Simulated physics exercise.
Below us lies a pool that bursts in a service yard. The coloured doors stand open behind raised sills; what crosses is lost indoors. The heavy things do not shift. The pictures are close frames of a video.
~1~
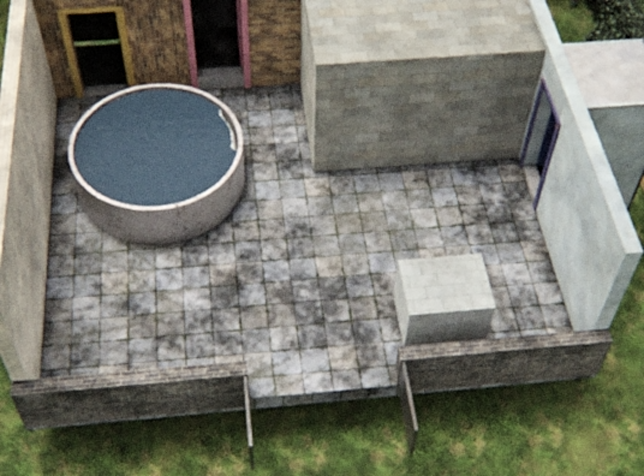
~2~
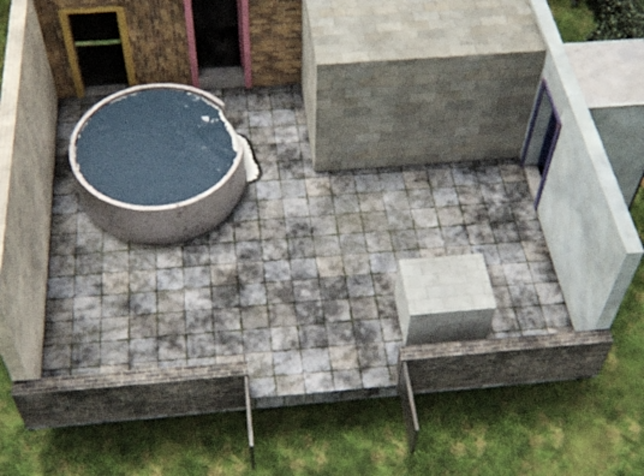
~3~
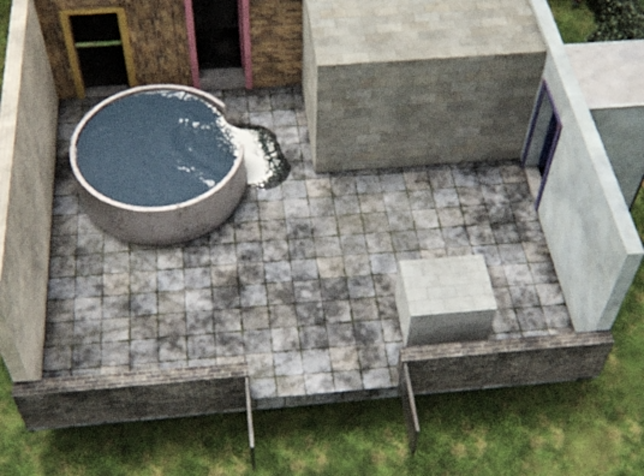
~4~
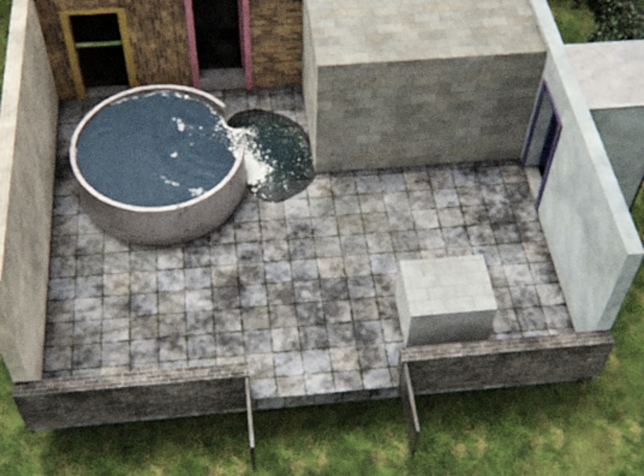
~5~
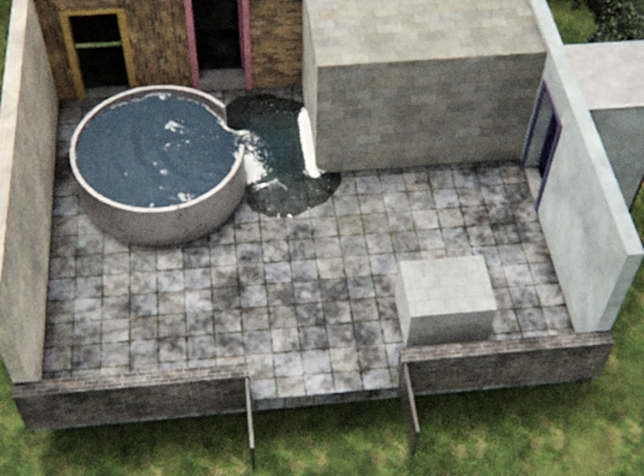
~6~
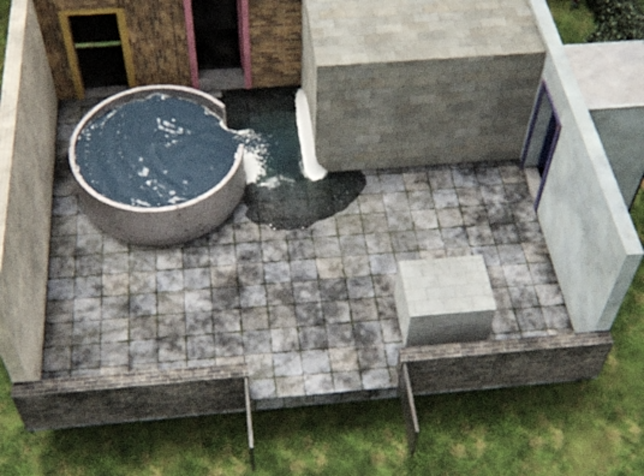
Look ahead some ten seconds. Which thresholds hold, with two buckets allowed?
In the end: The yellow door lets in a lot; the pink door admits no more than that; the blue door admits no more than that.
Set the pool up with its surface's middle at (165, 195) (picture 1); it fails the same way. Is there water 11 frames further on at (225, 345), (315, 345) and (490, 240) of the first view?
In turn: No water, no water, flooded.
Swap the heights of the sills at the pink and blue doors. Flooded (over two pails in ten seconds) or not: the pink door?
The pink one lets more in.
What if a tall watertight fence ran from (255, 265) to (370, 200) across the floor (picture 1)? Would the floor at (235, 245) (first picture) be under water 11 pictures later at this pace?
At that place: Under water.
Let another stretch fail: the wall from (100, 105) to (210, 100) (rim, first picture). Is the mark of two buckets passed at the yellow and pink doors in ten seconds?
One by one: The yellow door passes that mark, the pink door goes over.
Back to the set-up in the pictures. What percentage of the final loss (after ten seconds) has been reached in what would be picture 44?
Near 40 in a hundred.
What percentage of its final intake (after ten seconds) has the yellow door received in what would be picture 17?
I make it 0 per cent.
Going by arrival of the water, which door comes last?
That is the one in blue.
A moment on, water covers 15 % of the floor; the yellow door not reached, the pink door wet at the sill, nothing in, the blue door not reached.
Next, water covers 40 % of the floor; the yellow door wet at the sill, nothing in, the pink door wet at the sill, nothing in, the blue door not reached.
Then, water covers 65 % of the floor; the yellow door over two buckets in, the pink door wet at the sill, nothing in, the blue door wet at the sill, nothing in.
Later, water covers 95 % of the floor; the yellow door far over two buckets in, the pink door wet at the sill, nothing in, the blue door wet at the sill, nothing in.
In the end, water covers 100 % of the floor; the yellow door far over two buckets in, the pink door wet at the sill, nothing in, the blue door under two buckets in.
